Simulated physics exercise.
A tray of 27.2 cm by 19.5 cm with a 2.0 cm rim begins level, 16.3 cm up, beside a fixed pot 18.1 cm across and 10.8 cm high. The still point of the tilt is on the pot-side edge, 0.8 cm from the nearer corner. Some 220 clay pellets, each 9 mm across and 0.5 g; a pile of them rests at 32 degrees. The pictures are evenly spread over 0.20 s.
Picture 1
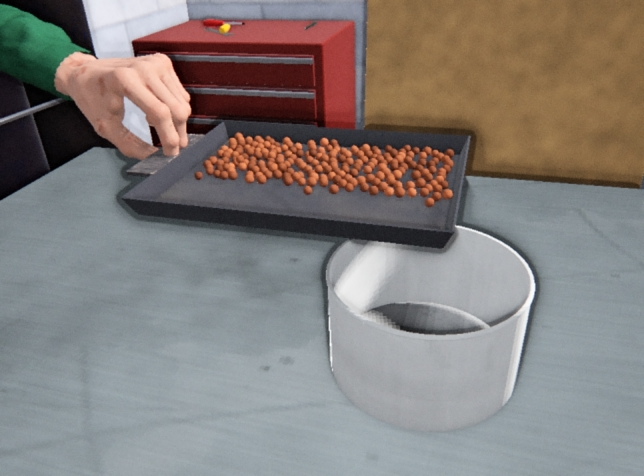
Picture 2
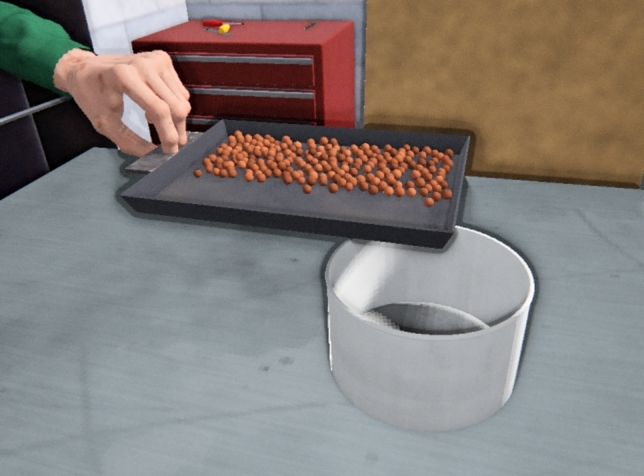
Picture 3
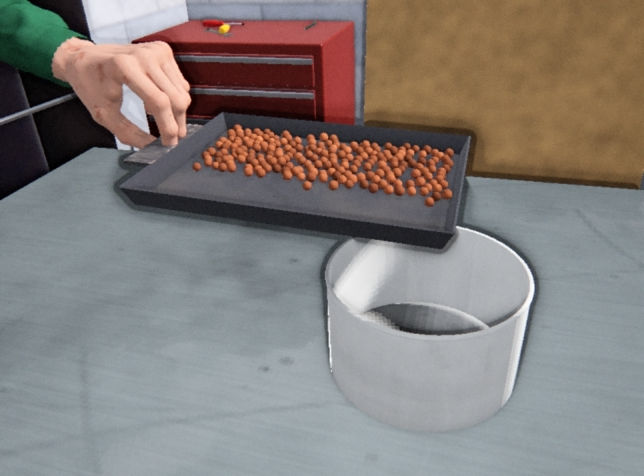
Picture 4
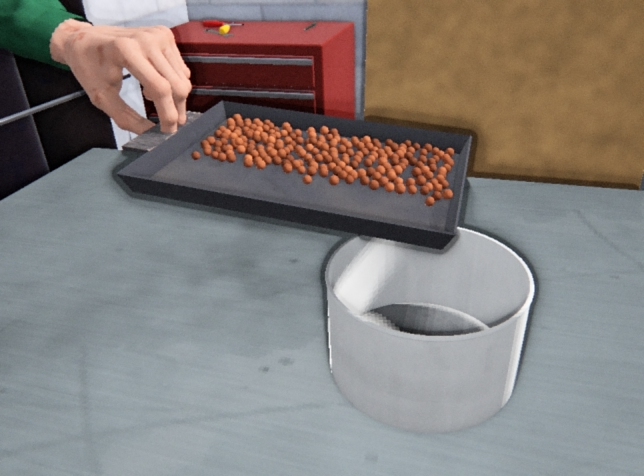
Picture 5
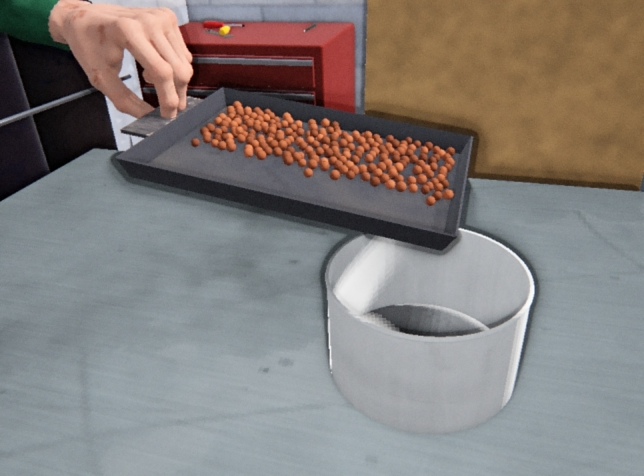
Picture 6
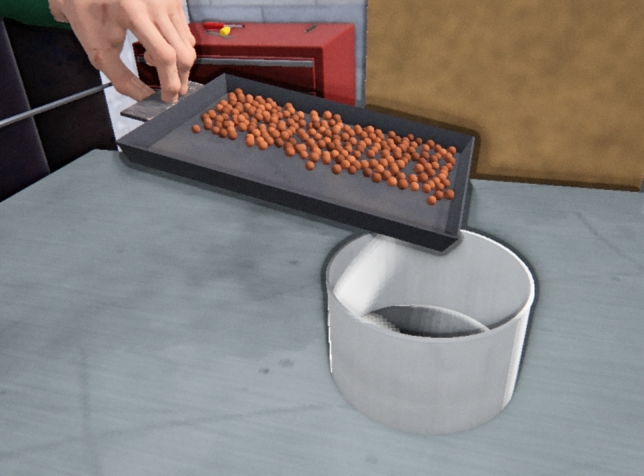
A dark tray of small reddish-orange balls slowly tilted as a hand in a green sleeve raised its left end, while its right end stayed low beside a white pot and the balls barely shifted in it.
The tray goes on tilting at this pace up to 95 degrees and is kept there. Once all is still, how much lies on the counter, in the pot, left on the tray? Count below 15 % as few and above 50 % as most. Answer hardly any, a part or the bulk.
Counter a part, pot the bulk, tray hardly any.
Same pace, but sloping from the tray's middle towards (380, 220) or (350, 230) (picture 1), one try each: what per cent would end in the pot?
Some 45 and 25 per cent.
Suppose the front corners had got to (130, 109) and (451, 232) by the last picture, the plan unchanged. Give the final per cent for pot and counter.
Pot 35, counter 65.
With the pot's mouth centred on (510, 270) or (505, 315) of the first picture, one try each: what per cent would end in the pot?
Some 90 and 60 per cent.
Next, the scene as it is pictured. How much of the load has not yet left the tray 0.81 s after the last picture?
Roughly 75 per cent.
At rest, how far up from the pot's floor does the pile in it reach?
About 2.0 cm.
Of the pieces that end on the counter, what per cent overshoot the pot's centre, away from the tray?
Some 100 per cent.
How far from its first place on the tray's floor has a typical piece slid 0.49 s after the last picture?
Roughly 10 cm.
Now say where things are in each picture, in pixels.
The first frame shows tray tilt 0 degrees, front corners at (134, 194) and (444, 226); middle of the pieces at (324, 166); pot at (427, 270).
The second frame shows tray tilt 1 degrees, front corners at (133, 192) and (444, 226); middle of the pieces at (323, 164).
The third frame shows tray tilt 2 degrees, front corners at (132, 184) and (444, 227); middle of the pieces at (323, 161).
The fourth frame shows tray tilt 5 degrees, front corners at (130, 171) and (446, 227), lowest corner right front; middle of the pieces at (324, 155).
The fifth frame shows tray tilt 8 degrees, front corners at (129, 156) and (447, 229), lowest corner right front; middle of the pieces at (325, 148).
The sixth frame shows tray tilt 12 degrees, front corners at (129, 140) and (449, 230), lowest corner right front; middle of the pieces at (327, 141); pot at (427, 273).
Then, 0.49 s after the last picture, tilt 51 degrees; the tray holds 100 %, the pot 0 %.
Then, 0.81 s after the last picture, tilt 78 degrees; the tray holds 75 %, the pot 5 %.
Then, 1.23 s after the last picture, tilt 95 degrees; the tray holds 0 %, the pot 60 %.
In the end, counter 40 %, pot 60 %, tray 0 %.
